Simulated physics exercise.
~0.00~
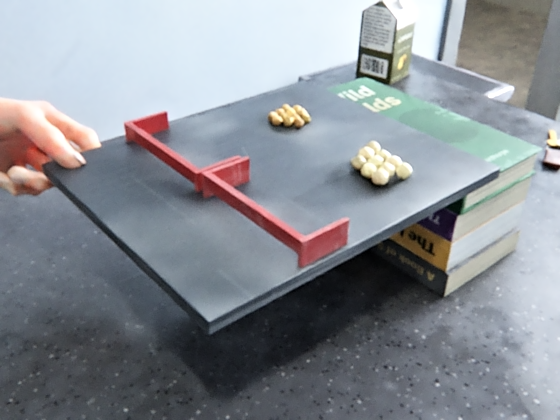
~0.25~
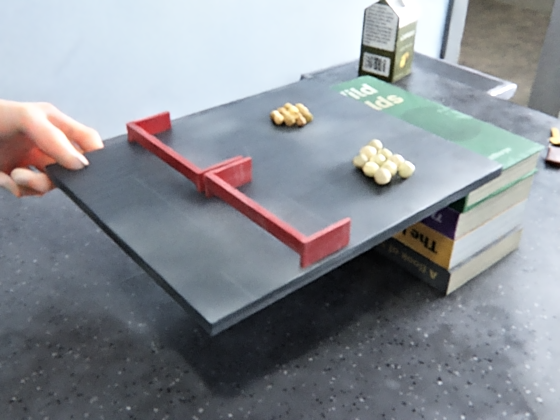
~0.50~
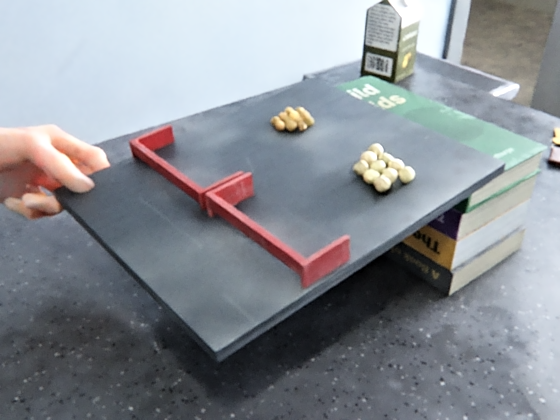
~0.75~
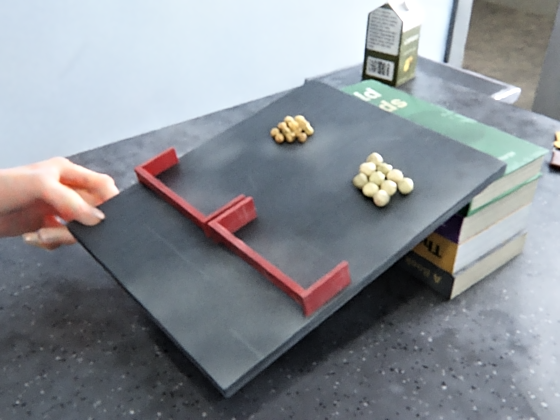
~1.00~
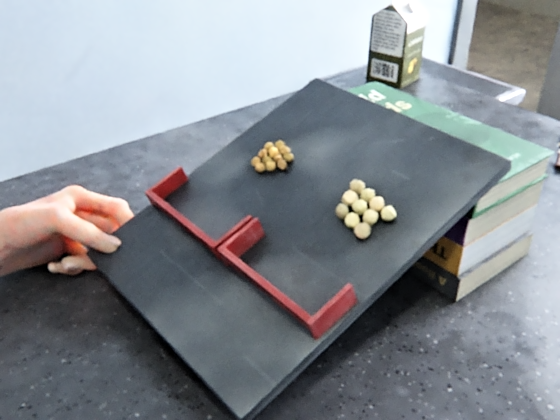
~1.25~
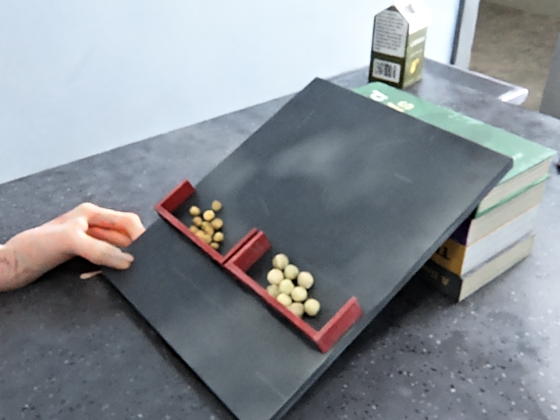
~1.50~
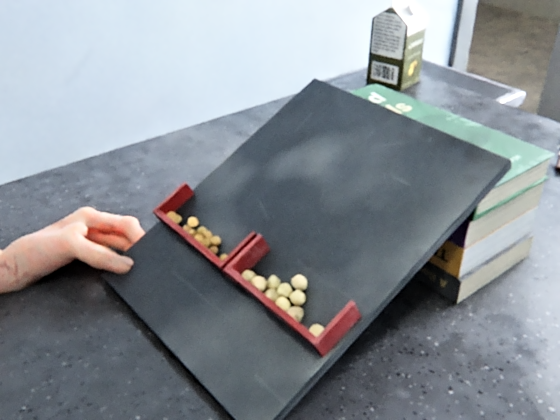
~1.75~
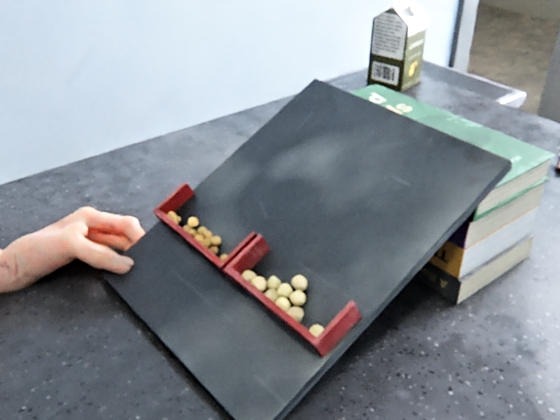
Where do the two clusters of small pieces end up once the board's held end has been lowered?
Both clusters end up resting against the red bars on the board, the nearer one behind the right-hand bar and the farther one behind the left-hand bar. Neither gets underneath.
